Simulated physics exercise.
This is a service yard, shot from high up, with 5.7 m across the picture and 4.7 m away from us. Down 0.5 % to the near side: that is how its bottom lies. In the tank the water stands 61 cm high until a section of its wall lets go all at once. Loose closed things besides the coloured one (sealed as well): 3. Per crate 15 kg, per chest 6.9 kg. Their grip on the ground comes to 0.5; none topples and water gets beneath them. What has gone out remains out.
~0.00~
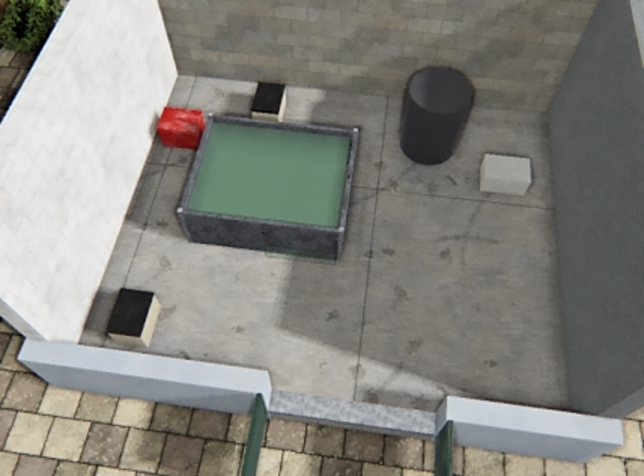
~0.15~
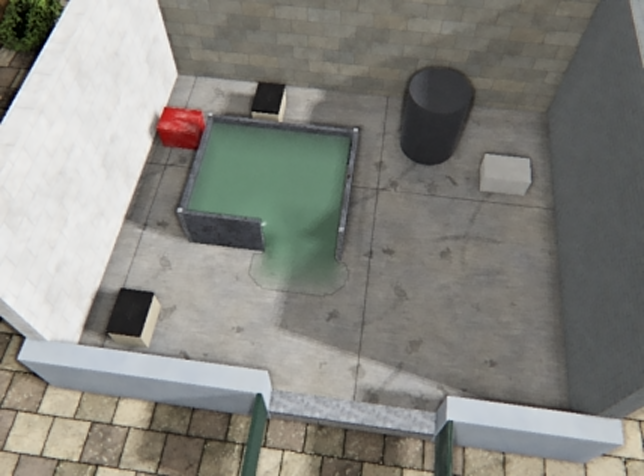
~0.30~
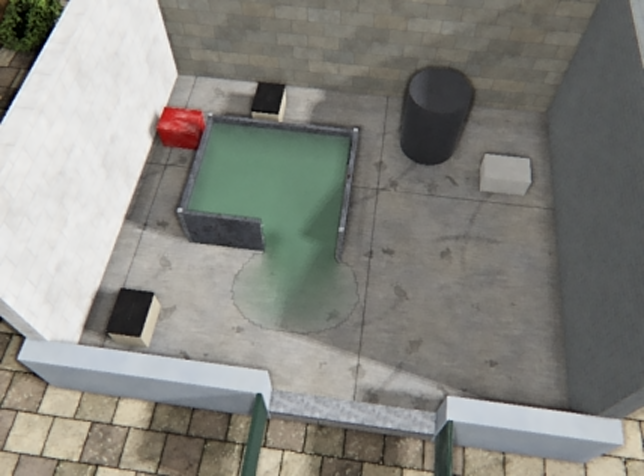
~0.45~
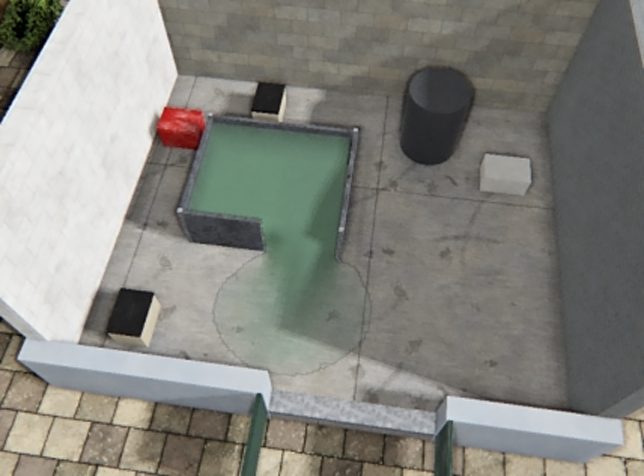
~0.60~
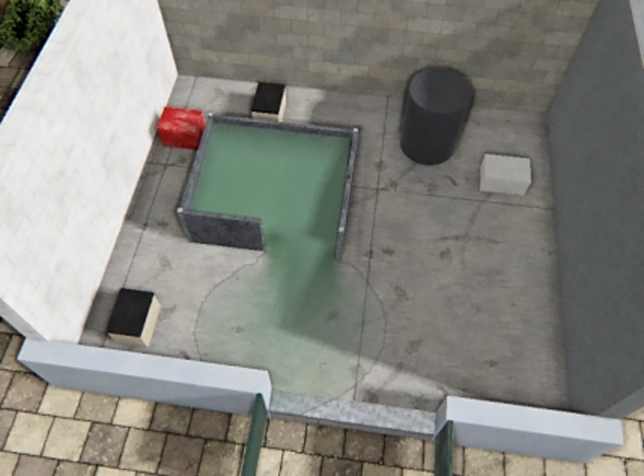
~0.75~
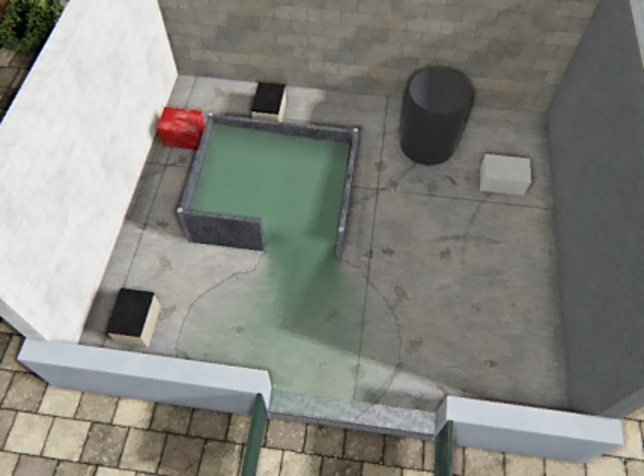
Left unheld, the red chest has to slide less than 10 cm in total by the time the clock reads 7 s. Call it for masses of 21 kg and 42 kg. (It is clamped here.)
My call: Only the heavier mass does it.
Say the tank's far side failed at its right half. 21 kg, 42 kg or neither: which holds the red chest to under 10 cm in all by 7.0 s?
Answer: Neither of them.
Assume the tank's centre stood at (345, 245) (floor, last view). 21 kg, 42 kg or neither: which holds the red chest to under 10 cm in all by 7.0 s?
Lab note - in that case: Lighter mass suffices.
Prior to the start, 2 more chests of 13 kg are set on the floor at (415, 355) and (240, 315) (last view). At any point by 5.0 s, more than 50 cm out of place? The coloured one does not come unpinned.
First one went beyond, second went beyond.
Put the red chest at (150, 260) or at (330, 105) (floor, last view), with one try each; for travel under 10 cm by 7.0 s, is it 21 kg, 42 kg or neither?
Respectively, second option only; first option suffices.
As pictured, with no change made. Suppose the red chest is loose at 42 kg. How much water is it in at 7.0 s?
5 cm, roughly.
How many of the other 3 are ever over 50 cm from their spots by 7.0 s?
The total is 1.
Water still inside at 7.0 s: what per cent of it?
About 52 per cent.
After 1.4 s the red chest would be 0 cm from its start with 21 kg and 0 cm from its start with 42 kg; 0 cm of water round it then.
After 3.1 s the red chest would be 0 cm from its start with 21 kg and 0 cm from its start with 42 kg; 0 cm of water round it then.
After 4.9 s the red chest would be 11 cm from its start with 21 kg and 0 cm from its start with 42 kg; 7 cm of water round it then.
After 7.0 s the red chest would be 27 cm from its start with 21 kg and 0 cm from its start with 42 kg; 5 cm of water round it then.
